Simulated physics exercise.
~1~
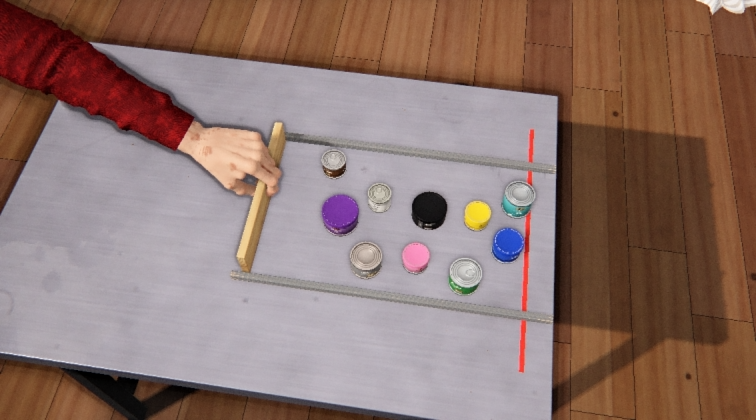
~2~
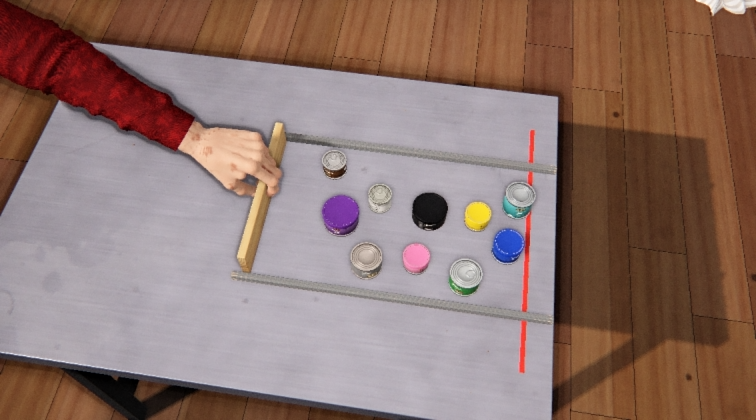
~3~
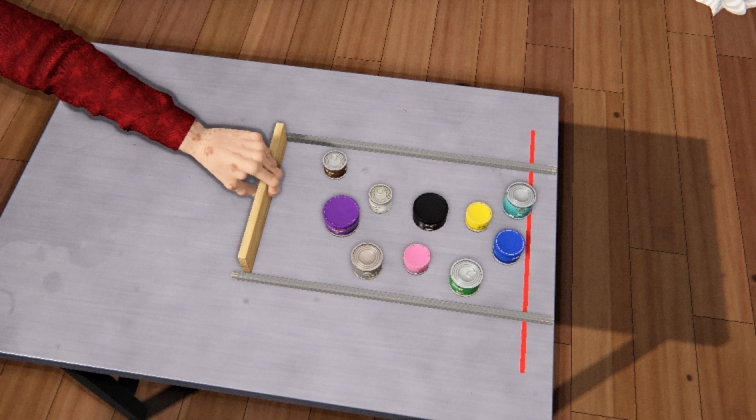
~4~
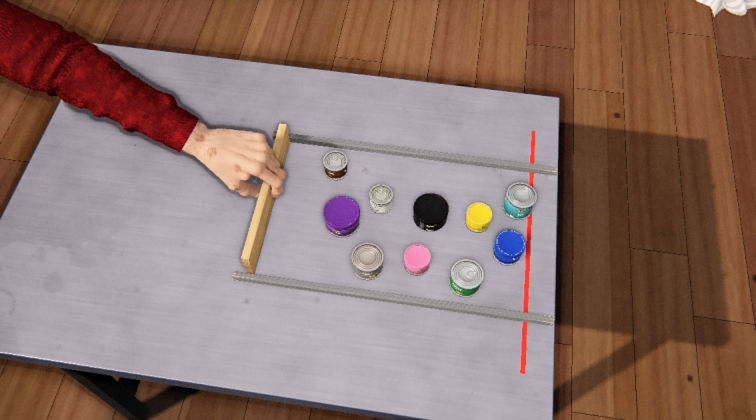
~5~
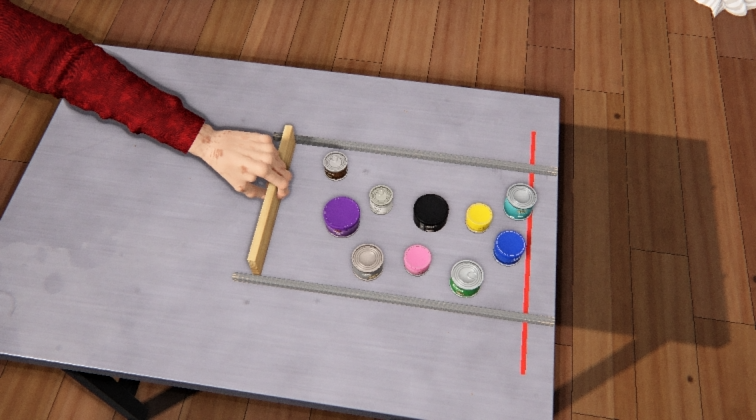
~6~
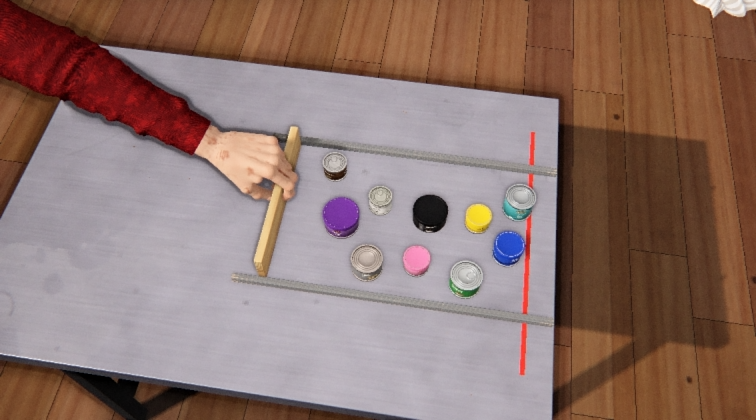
A hand slides a wooden board slightly right toward small pots and tins on a table.
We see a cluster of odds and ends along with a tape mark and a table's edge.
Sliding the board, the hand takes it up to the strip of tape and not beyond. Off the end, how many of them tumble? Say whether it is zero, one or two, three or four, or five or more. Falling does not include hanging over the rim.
I expect that five or more fall off.
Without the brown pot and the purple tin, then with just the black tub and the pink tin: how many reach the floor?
The counts would be 4 and 4.
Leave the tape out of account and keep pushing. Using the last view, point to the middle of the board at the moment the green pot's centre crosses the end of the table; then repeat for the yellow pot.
Roughly at (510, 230) and roughly at (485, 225).
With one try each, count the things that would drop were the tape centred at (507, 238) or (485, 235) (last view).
The floor gets 1 the first time and 0 the second.
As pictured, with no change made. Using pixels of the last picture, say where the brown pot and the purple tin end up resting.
For the brown pot it's (543, 194), and for the purple tin it's (548, 246).
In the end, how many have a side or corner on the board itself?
In total, 4.
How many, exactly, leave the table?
Result - number fallen: 6.
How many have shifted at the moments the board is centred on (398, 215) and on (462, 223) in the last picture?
6, then 10.
Soon after, none off yet; turquoise tin at rest near (519, 203); blue pot at rest near (508, 249); yellow pot at rest near (478, 219).
Then, none off yet; turquoise tin at rest near (519, 203); blue pot at rest near (508, 249); yellow pot moved a little near (491, 223).
Further on, none off yet; turquoise tin moved about its own width near (549, 199); blue pot moved about its own width near (536, 249); yellow pot moved well along near (555, 234).
At rest, the number that fall off is five or more; fallen, pink tin, black tub, green pot, yellow pot, blue pot and turquoise tin.
